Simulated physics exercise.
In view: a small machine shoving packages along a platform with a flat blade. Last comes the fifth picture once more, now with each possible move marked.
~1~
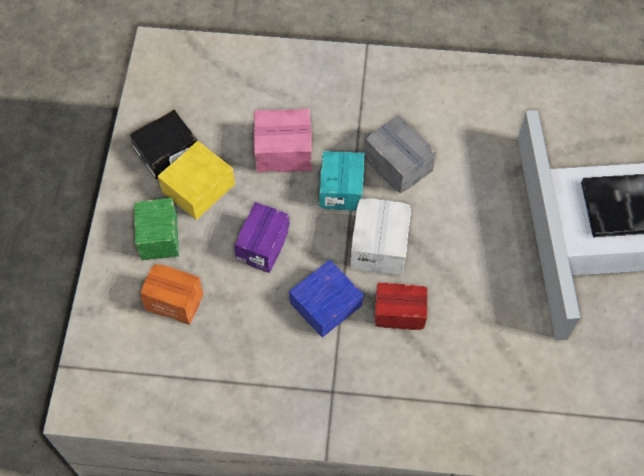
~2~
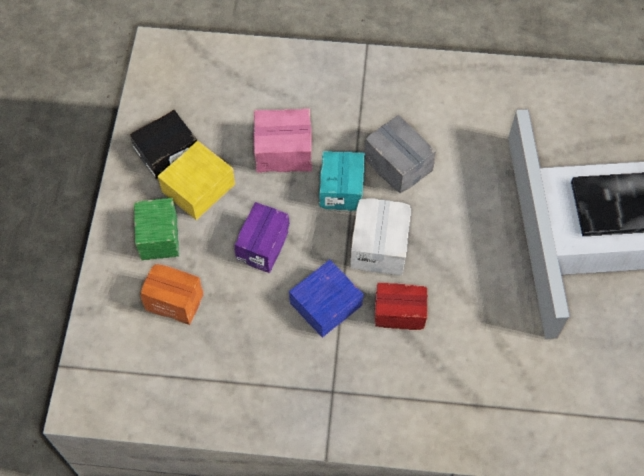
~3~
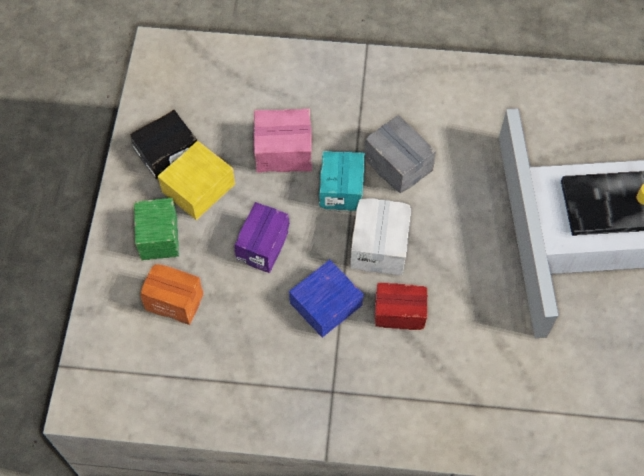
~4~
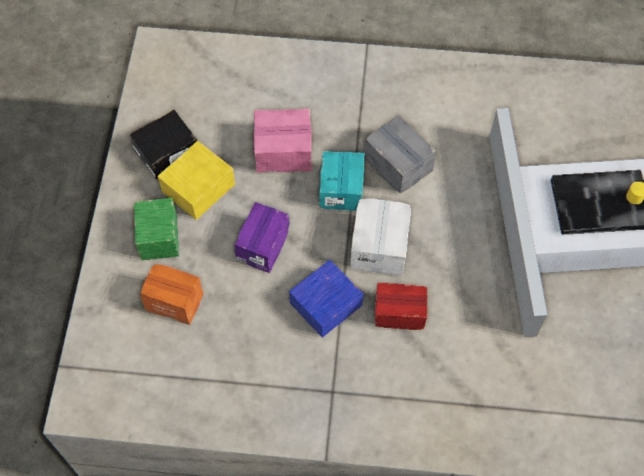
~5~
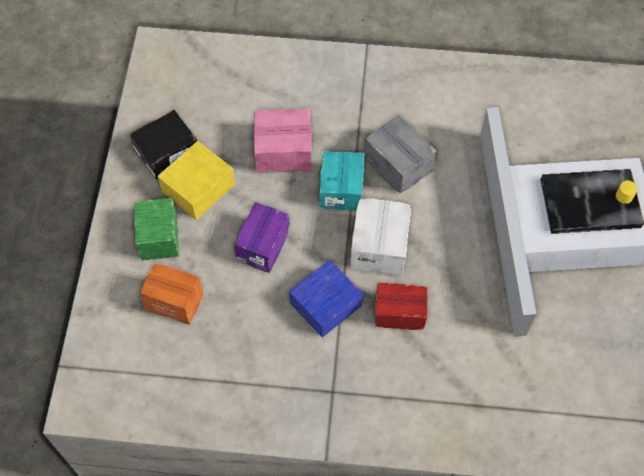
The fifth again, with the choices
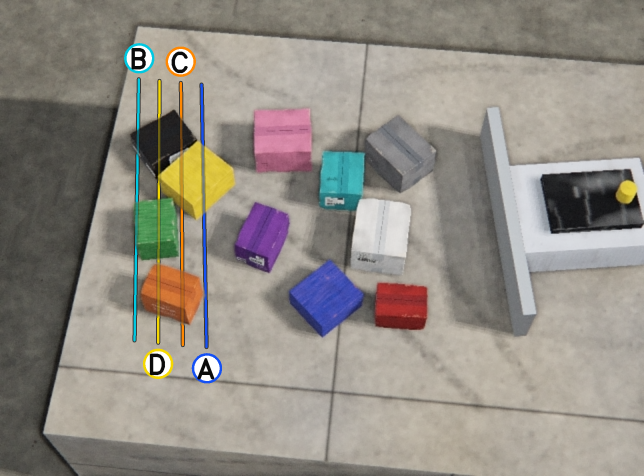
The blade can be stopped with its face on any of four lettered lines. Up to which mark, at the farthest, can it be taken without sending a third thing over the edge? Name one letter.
No farther than A.
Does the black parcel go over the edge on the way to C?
By then, yes.
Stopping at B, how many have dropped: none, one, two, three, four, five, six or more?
By then, six or more.
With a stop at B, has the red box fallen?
No.
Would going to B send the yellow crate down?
By then, yes.
On the marked copy, A at (204, 207); B at (137, 201); C at (182, 205); D at (159, 203).
Taking A. A third of the way, robot (473, 191); grey box (354, 139); red box (376, 308).
Two thirds of the way, robot (362, 182); black parcel (145, 142); orange box (156, 293).
When it is over, robot (278, 175); black parcel over the edge; green crate (92, 227); one fallen.
As for the rest, B drops seven; C drops four; D drops six.
